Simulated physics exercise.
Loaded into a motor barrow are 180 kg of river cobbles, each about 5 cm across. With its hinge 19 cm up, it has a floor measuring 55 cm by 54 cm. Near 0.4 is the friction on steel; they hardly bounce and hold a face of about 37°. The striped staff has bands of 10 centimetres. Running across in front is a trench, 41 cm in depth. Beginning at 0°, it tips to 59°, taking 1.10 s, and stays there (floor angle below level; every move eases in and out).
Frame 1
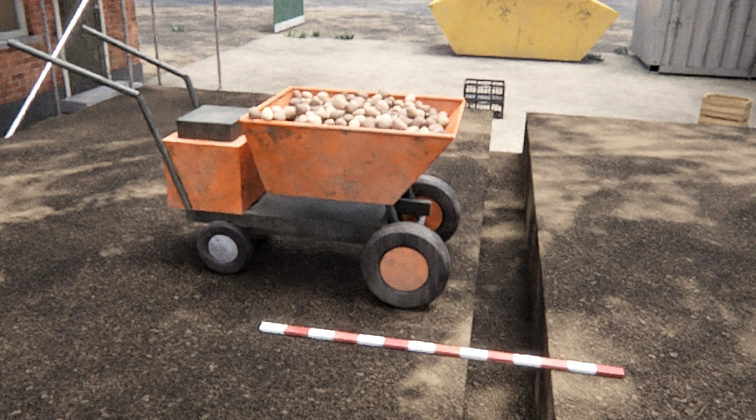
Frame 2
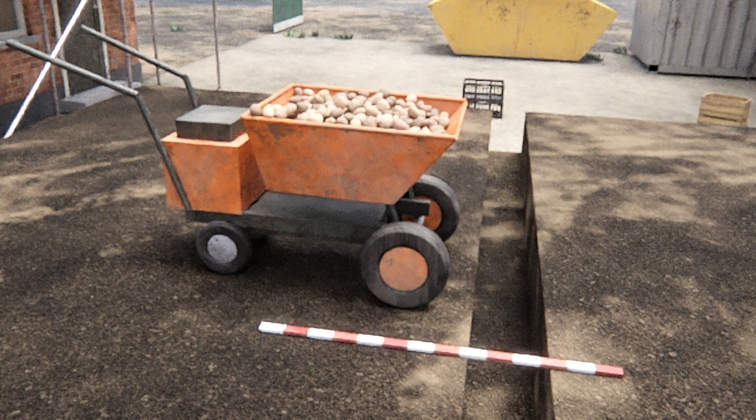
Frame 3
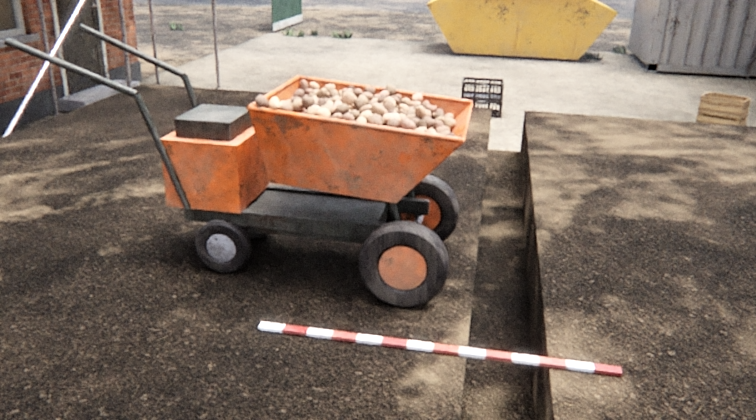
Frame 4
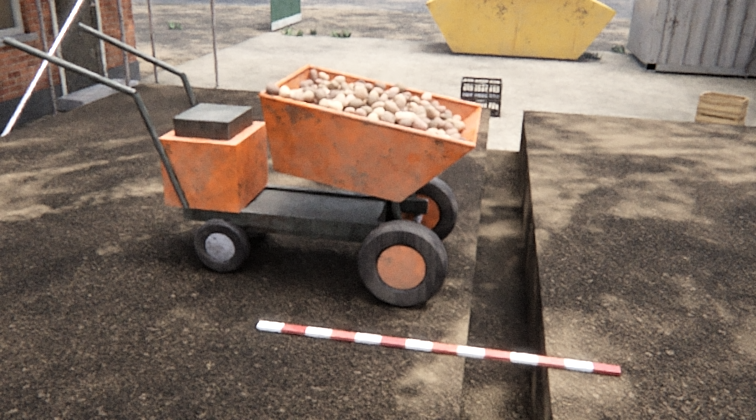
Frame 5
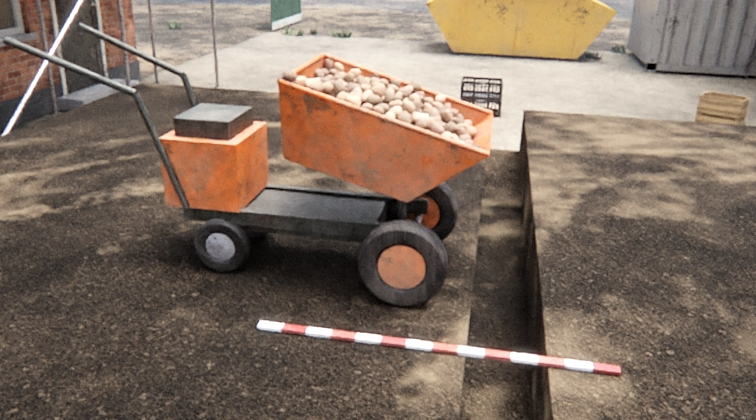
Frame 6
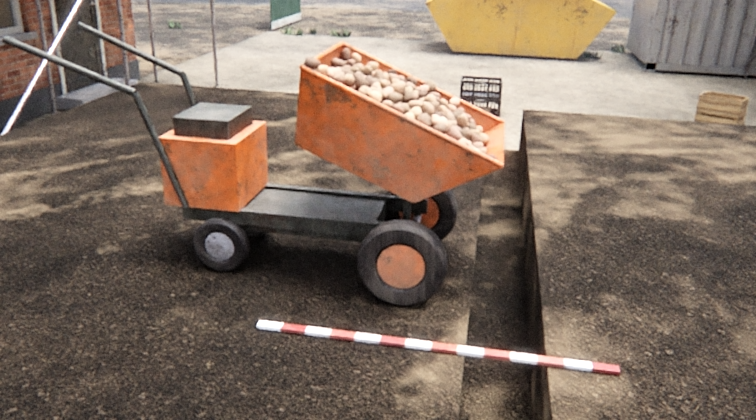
In a dirt yard beside a brick building, an orange motor barrow stood by a trench, and its skip full of rounded stones slowly tilted up at the back, leaning toward the right.
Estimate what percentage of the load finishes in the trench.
Roughly 13 percent.
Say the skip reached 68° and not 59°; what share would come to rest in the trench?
It comes out at about 20 percent.
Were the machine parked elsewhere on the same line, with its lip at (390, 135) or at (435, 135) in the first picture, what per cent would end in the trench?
Roughly 50 percent for the first, and 20 percent for the second.
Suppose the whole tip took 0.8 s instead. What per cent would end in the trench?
In that case some 10 per cent.
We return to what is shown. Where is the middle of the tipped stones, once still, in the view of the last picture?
Their middle ends up near (589, 286).
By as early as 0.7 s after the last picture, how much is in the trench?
Some 0 per cent.
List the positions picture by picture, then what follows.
In the first frame, lip at (454, 137), floor tilted 0°, highest stones at (352, 102).
In the second frame, the skip is at 1°, its lip at (456, 138); the top of the load is at (346, 100).
In the third frame, the skip is at 4°, its lip at (463, 141); the top of the load is at (346, 94).
In the fourth frame, lip at (474, 146), floor tilted 9°, highest stones at (330, 84).
In the fifth frame, the skip is at 15°, its lip at (488, 155); the top of the load is at (341, 74).
In the sixth frame, lip at (503, 166), floor tilted 22°, highest stones at (344, 64).
Then, 0.4 s after the last picture the floor is at 49°, 100 % in the skip; the foremost stones are at (532, 195).
Then, 0.7 s after the last picture the floor is at 59°, 81 % in the skip, 1 % in the trench, 18 % past the trench; the foremost stones are at (625, 293).
Then, 1.1 s after the last picture the floor is at 59°, 57 % in the skip, 43 % past the trench; the foremost stones are at (728, 292).
Then, 3.0 s after the last picture the floor is at 59°, 32 % in the skip, 13 % in the trench, 55 % past the trench; the foremost stones are past the picture's edge.
